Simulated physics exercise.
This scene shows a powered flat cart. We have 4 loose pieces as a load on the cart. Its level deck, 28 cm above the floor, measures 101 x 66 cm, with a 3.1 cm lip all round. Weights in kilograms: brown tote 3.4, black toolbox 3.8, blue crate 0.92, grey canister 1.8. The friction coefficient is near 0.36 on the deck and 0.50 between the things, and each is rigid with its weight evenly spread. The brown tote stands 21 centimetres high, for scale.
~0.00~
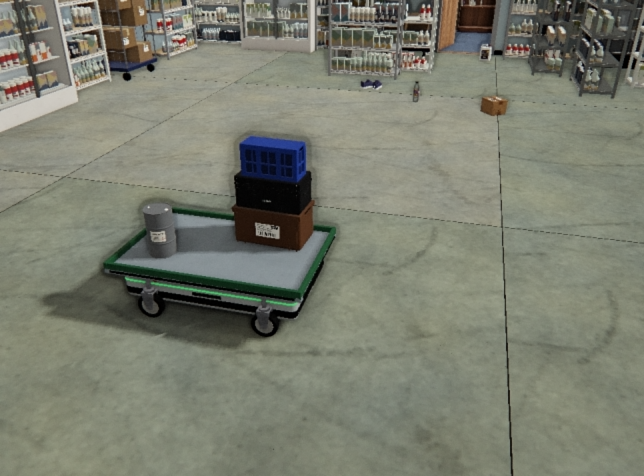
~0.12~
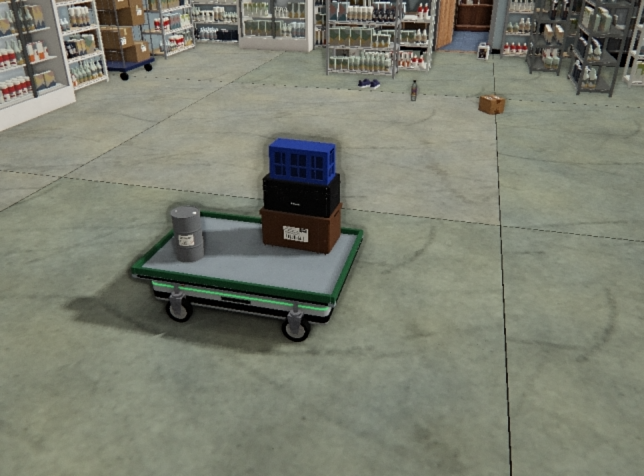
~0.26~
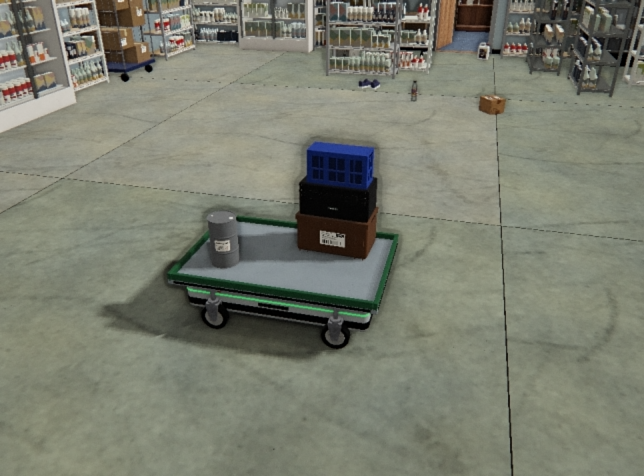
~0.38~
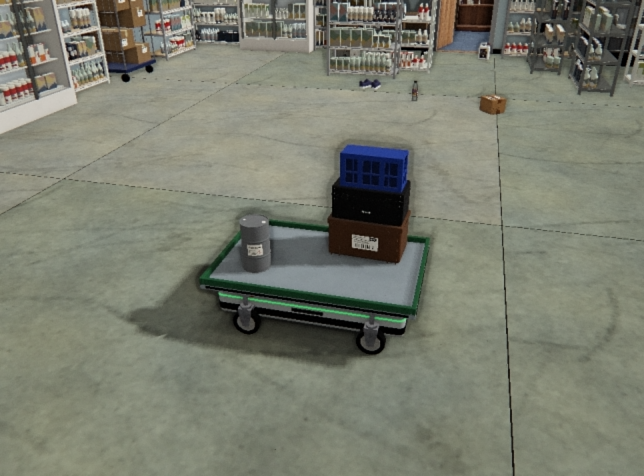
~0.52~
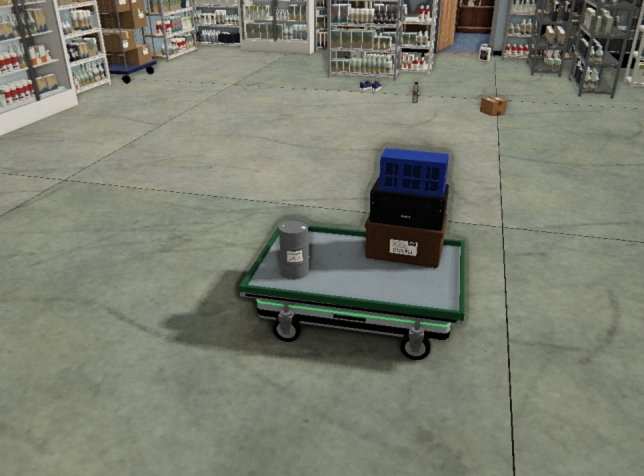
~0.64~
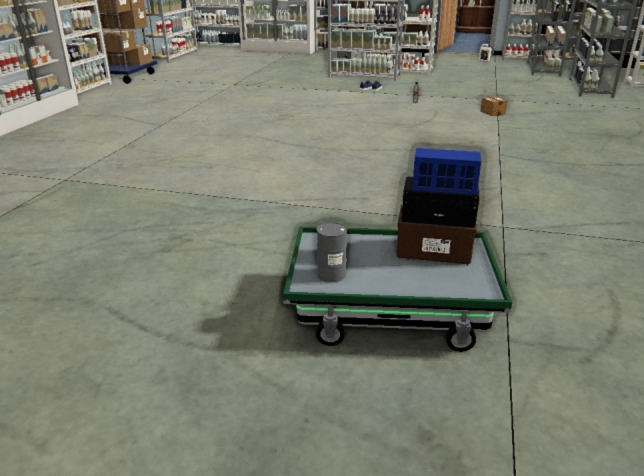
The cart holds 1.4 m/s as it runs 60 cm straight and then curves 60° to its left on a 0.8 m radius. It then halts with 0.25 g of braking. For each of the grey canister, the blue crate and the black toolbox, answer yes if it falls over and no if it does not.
Grey canister: No; blue crate: No; black toolbox: No.
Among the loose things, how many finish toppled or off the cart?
I get 0.
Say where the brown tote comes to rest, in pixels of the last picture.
I'd put it at around (535, 170).
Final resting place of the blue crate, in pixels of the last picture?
Rest point: Near (555, 118).
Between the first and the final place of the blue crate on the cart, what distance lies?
About 20 cm.
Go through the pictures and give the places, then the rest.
In the first picture, 0 cm covered; grey canister (161, 231); blue crate (273, 159); black toolbox (274, 188).
In the second picture, 17 cm covered; brown tote (302, 224).
In the third picture, 36 cm covered; brown tote (337, 228).
In the fourth picture, 53 cm covered; brown tote (369, 232).
In the fifth picture, 73 cm covered; brown tote (406, 236).
In the sixth picture, 90 cm covered, turned 11°; grey canister (332, 253); blue crate (446, 171) shifted 5 cm; black toolbox (440, 201) shifted 4 cm.
Around 0.84 s, 118 cm covered, turned 31°; blue crate shifted 15 cm near (491, 162); black toolbox shifted 12 cm near (481, 190); brown tote shifted 11 cm.
Around 1.04 s, 146 cm covered, turned 51°; blue crate shifted 20 cm near (514, 146); black toolbox shifted 17 cm near (501, 173); brown tote shifted 15 cm.
Finally (2.3 s), not toppled but over 10 cm from the start, brown tote, black toolbox and blue crate; the last one still in place (within 10 cm). In the last view, grey canister near (518, 198), blue crate near (555, 118).
